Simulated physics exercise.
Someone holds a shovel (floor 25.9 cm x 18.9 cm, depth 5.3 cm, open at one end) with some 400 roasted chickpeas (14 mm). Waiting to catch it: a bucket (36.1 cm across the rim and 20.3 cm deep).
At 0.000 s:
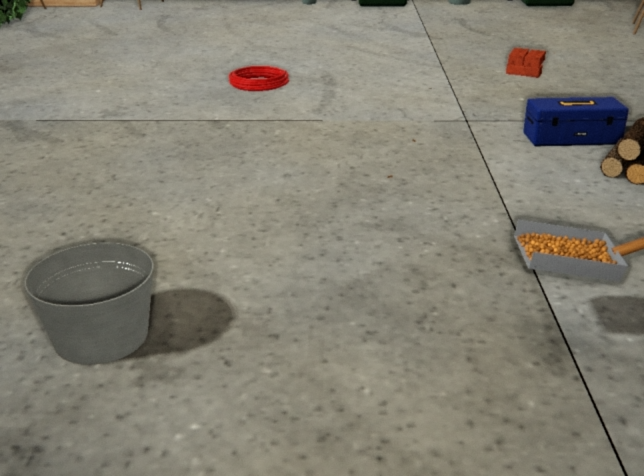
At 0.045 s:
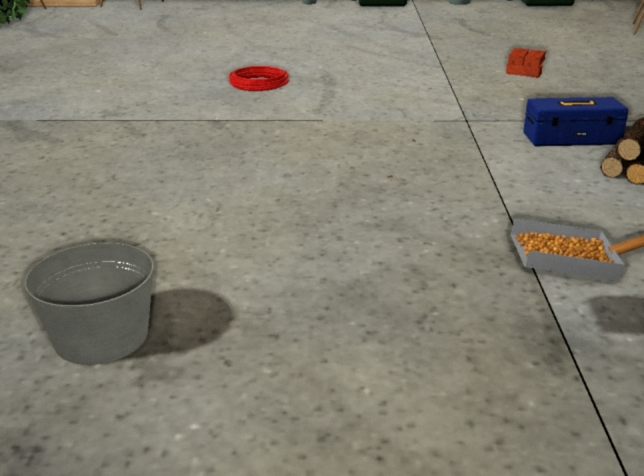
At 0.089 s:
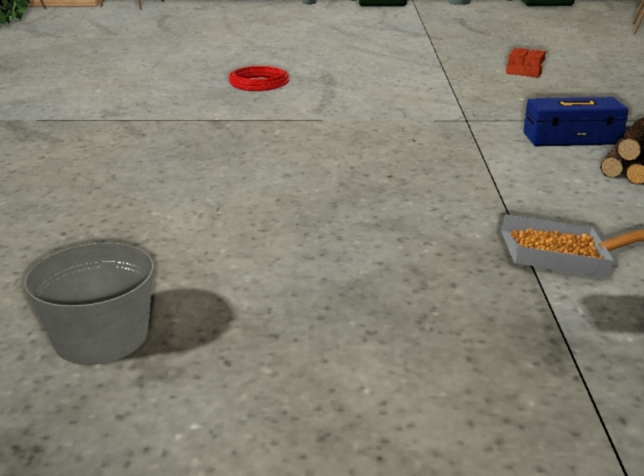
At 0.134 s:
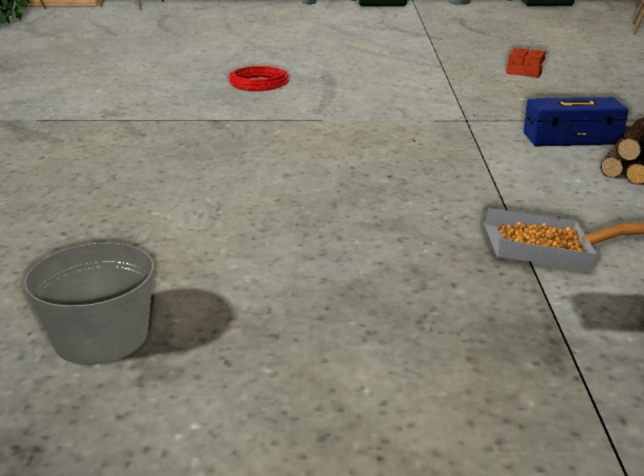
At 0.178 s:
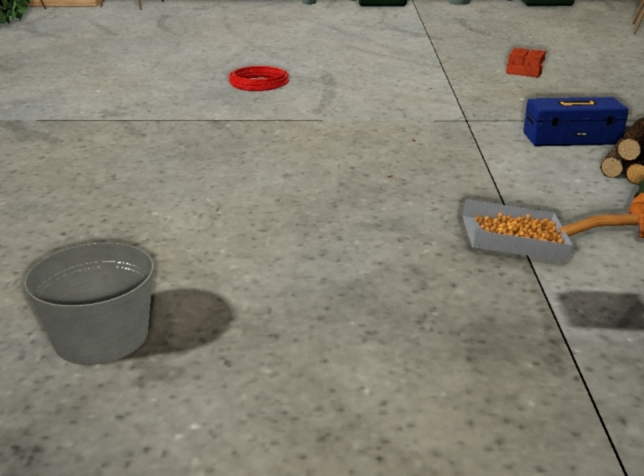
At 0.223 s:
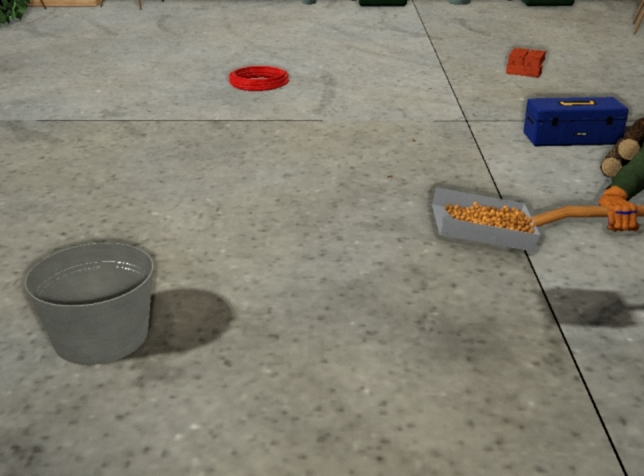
In this clip, a gray shovel loaded with small orange-brown pieces moves left across a concrete floor, gradually speeding up, as a gloved hand holding its handle comes into view at right; a gray bucket stands still at left.
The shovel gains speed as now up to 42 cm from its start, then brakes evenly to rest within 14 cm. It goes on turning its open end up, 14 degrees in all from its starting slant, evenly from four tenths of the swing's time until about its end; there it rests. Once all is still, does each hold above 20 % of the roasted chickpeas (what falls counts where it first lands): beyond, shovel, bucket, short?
Beyond under, shovel under, bucket over, short over.
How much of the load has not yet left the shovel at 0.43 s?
About 35 per cent.
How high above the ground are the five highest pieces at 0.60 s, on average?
Some 55 cm.
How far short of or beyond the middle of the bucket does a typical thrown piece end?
Some 10 cm short of it.
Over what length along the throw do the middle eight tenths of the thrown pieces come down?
Some 60 cm.
Then, at 0.34 s, tilt 19 degrees; shovel 100 %; middle of all pieces near (392, 194).
After 0.43 s, tilt 23 degrees; shovel 35 %, in the air 65 %; middle of all pieces near (328, 175).
After 0.52 s, tilt 24 degrees; shovel 5 %, in the air 95 %; middle of all pieces near (273, 174).
Then, at 0.60 s, tilt 24 degrees; shovel 5 %, in the air 95 %; middle of all pieces near (227, 194).
By 1.7 s all is still; beyond 0 %, shovel 5 %, bucket 45 %, short 50 %.
